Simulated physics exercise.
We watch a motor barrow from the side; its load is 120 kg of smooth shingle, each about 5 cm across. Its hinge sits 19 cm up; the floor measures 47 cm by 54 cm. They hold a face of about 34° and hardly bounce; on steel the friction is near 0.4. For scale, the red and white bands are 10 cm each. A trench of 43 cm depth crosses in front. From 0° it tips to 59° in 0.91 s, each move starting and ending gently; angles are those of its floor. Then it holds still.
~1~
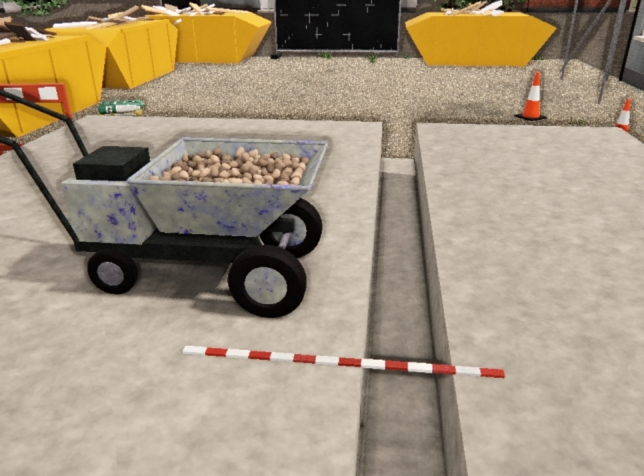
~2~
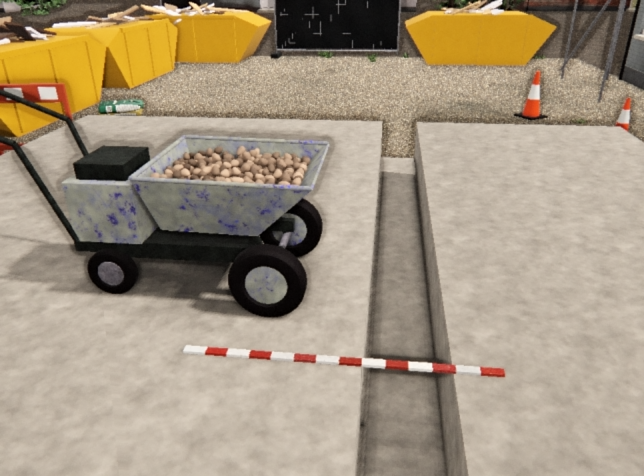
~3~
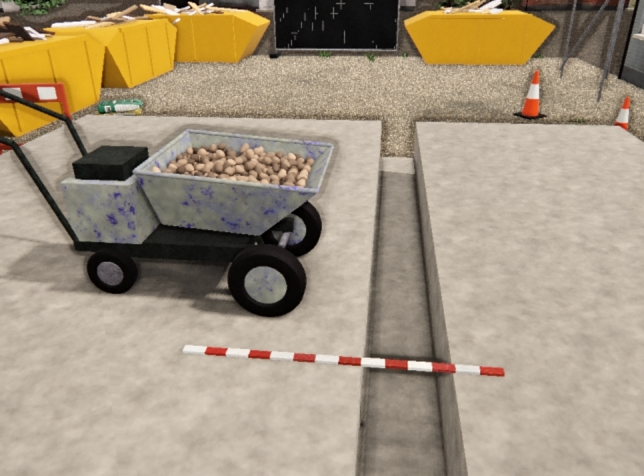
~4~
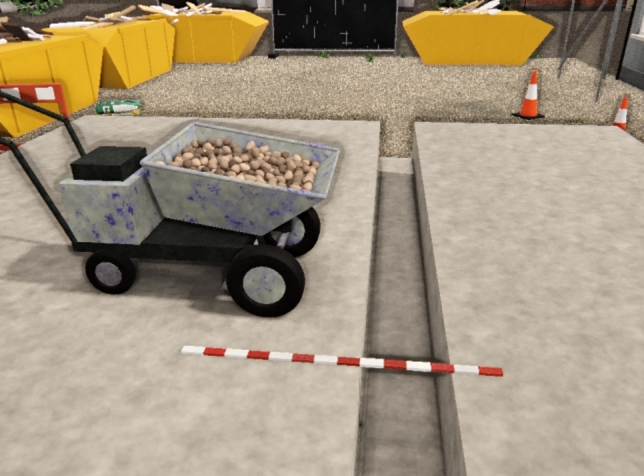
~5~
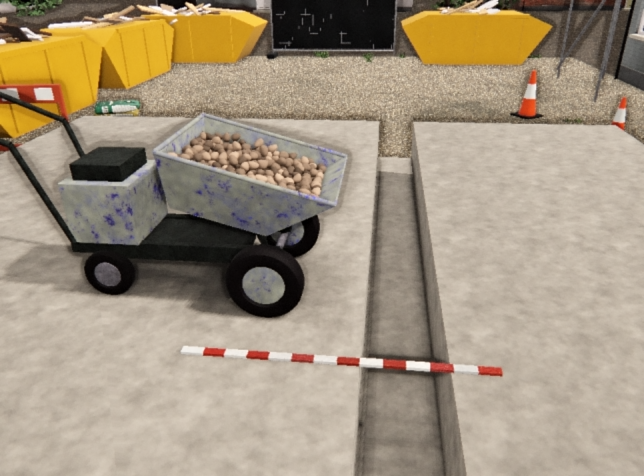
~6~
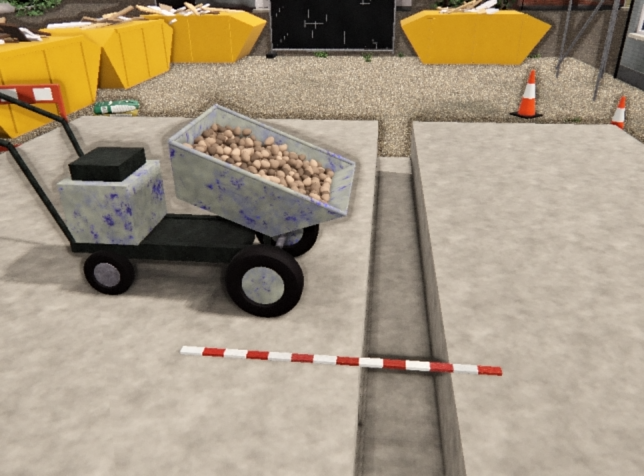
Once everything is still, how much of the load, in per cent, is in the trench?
Roughly 80 per cent ends in the trench.
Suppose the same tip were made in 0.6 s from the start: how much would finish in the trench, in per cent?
In that case some 70 per cent.
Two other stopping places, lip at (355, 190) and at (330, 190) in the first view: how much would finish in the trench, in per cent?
About 40 and 60 per cent.
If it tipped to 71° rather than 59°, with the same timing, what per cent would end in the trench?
It would be near 85 per cent.
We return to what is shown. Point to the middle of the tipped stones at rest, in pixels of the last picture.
Their middle is at about (413, 341).
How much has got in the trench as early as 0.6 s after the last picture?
About 20 per cent by then.
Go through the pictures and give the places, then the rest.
The first frame shows lip at (309, 188), floor tilted 0°, highest stones at (240, 163).
The second frame shows lip at (311, 189), floor tilted 1°, highest stones at (234, 162).
In the third frame, the skip is at 4°, its lip at (317, 192); the top of the load is at (214, 156).
The fourth frame shows lip at (325, 197), floor tilted 9°, highest stones at (200, 151).
In the fifth frame, the skip is at 15°, its lip at (335, 205); the top of the load is at (209, 144).
In the sixth frame, the skip is at 22°, its lip at (346, 215); the top of the load is at (216, 134).
Then, 0.3 s after the last picture the floor is at 50°, 100 % in the skip; the foremost stones are at (358, 231).
Then, 0.6 s after the last picture the floor is at 59°, 79 % in the skip, 21 % in the trench; the foremost stones are at (435, 275).
Then, 1.0 s after the last picture the floor is at 59°, 33 % in the skip, 48 % in the trench, 19 % past the trench; the foremost stones are at (526, 288).
Then, 2.9 s after the last picture the floor is at 59°, 0 % in the skip, 80 % in the trench, 20 % past the trench; the foremost stones are at (627, 309).
